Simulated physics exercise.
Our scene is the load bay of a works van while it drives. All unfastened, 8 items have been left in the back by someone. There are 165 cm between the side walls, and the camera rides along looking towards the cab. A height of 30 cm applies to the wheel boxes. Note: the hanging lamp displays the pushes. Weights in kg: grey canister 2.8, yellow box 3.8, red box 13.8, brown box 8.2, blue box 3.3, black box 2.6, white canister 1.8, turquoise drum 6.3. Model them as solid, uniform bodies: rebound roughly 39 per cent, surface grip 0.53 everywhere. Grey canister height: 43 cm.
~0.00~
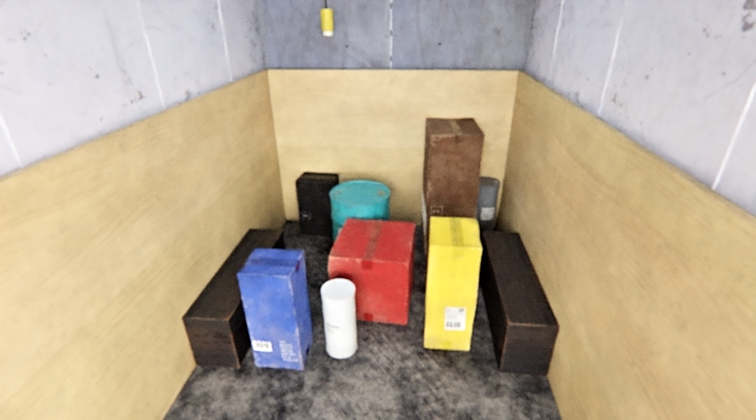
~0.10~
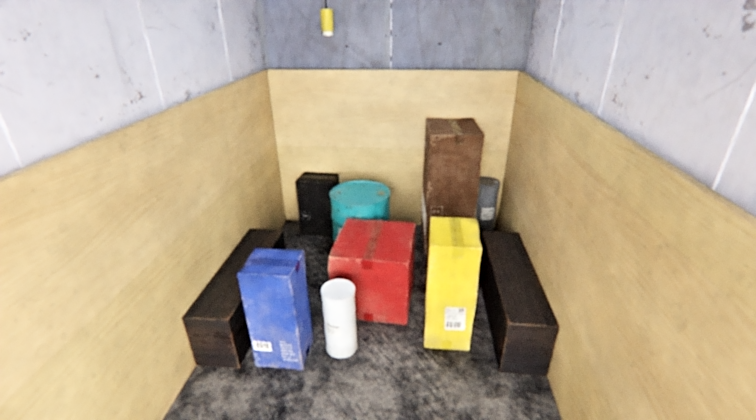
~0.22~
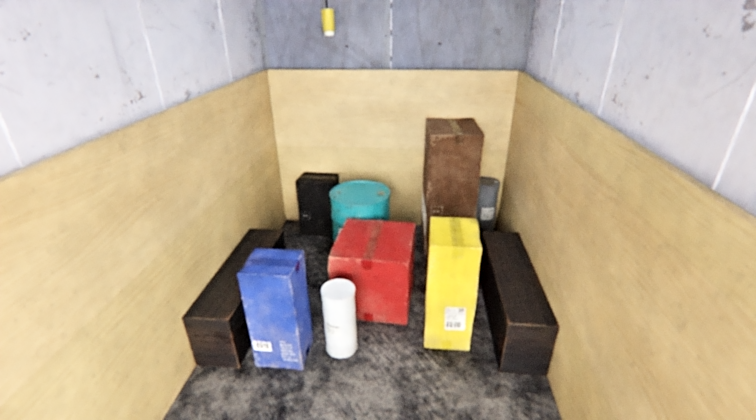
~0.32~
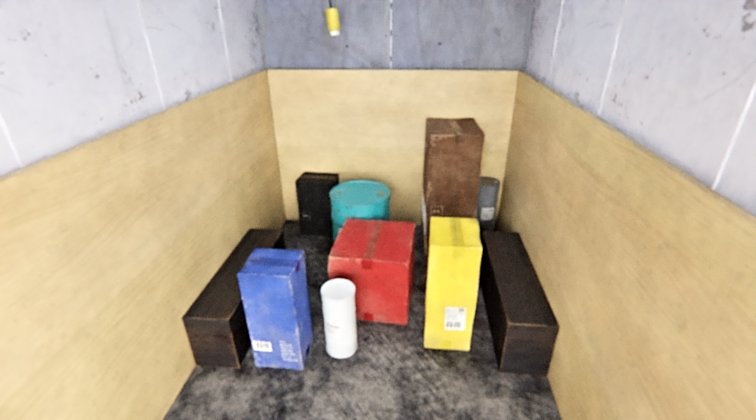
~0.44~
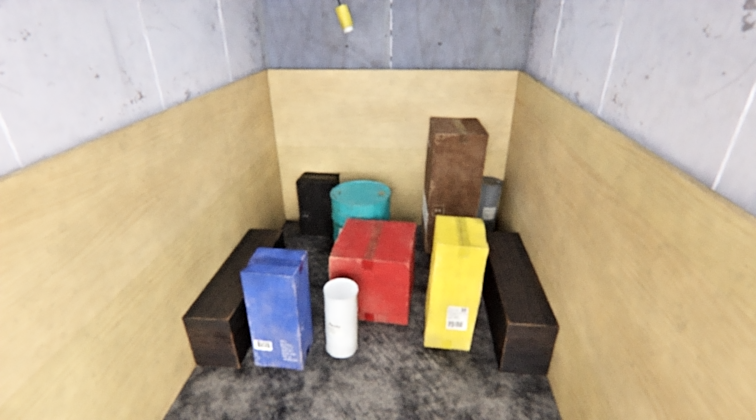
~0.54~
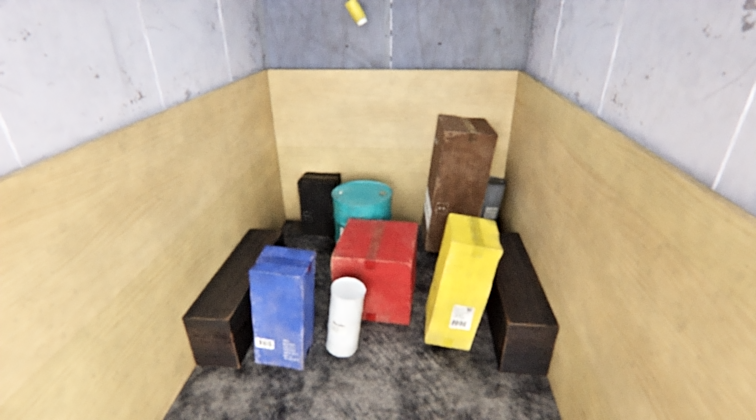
Loose boxes and cylinders stand in the plywood-lined load bay of a van, seen from slightly above by a camera that stays fixed relative to the bay. Blue and yellow boxes flank a white canister and red box in front, with a turquoise drum, black box, tall brown box and grey canister behind, between dark wheel boxes. The hanging yellow lamp swings right, then the blue, yellow and brown boxes and white canister lean slightly right.
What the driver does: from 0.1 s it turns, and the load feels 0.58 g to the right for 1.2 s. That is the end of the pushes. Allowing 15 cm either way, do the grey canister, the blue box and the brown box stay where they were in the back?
Grey canister: Yes, it stays; blue box: No, it shifts; brown box: Yes, it stays.
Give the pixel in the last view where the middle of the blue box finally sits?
It stops at about (487, 393).
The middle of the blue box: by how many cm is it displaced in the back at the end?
Displacement: Approx. 98 cm.
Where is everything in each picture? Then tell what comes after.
The first picture shows steady run; grey canister (484, 209); blue box (279, 310); brown box (448, 188).
The second picture shows steady run; black box (319, 205); white canister (340, 319).
The third picture shows force 0.28 g right; yellow box (450, 284).
The fourth picture shows force 0.51 g right; red box (375, 269); black box (319, 205).
The fifth picture shows force 0.58 g right; yellow box (453, 284); white canister (341, 318).
The sixth picture shows force 0.58 g right; blue box (285, 309) tilted 6°; brown box (455, 186) tilted 5°.
By 0.74 s, force 0.58 g right; blue box tilted 27° near (308, 308); brown box tilted 15° near (463, 184); grey canister tilted 5° near (487, 207).
By 1.04 s, force 0.58 g right; blue box on its side near (390, 336); brown box tilted 15° near (463, 184); grey canister tilted 5° near (487, 207).
By 1.34 s, steady run; blue box on its side near (489, 389); brown box tilted 10° near (460, 184); grey canister tilted 5° near (487, 207).
When it is over (2.3 s), lying over in the back, blue box and white canister; not toppled but over 15 cm from the start, red box, black box and turquoise drum; the other 3 within 15 cm of the start. In the last view, grey canister near (484, 208), blue box near (487, 393).
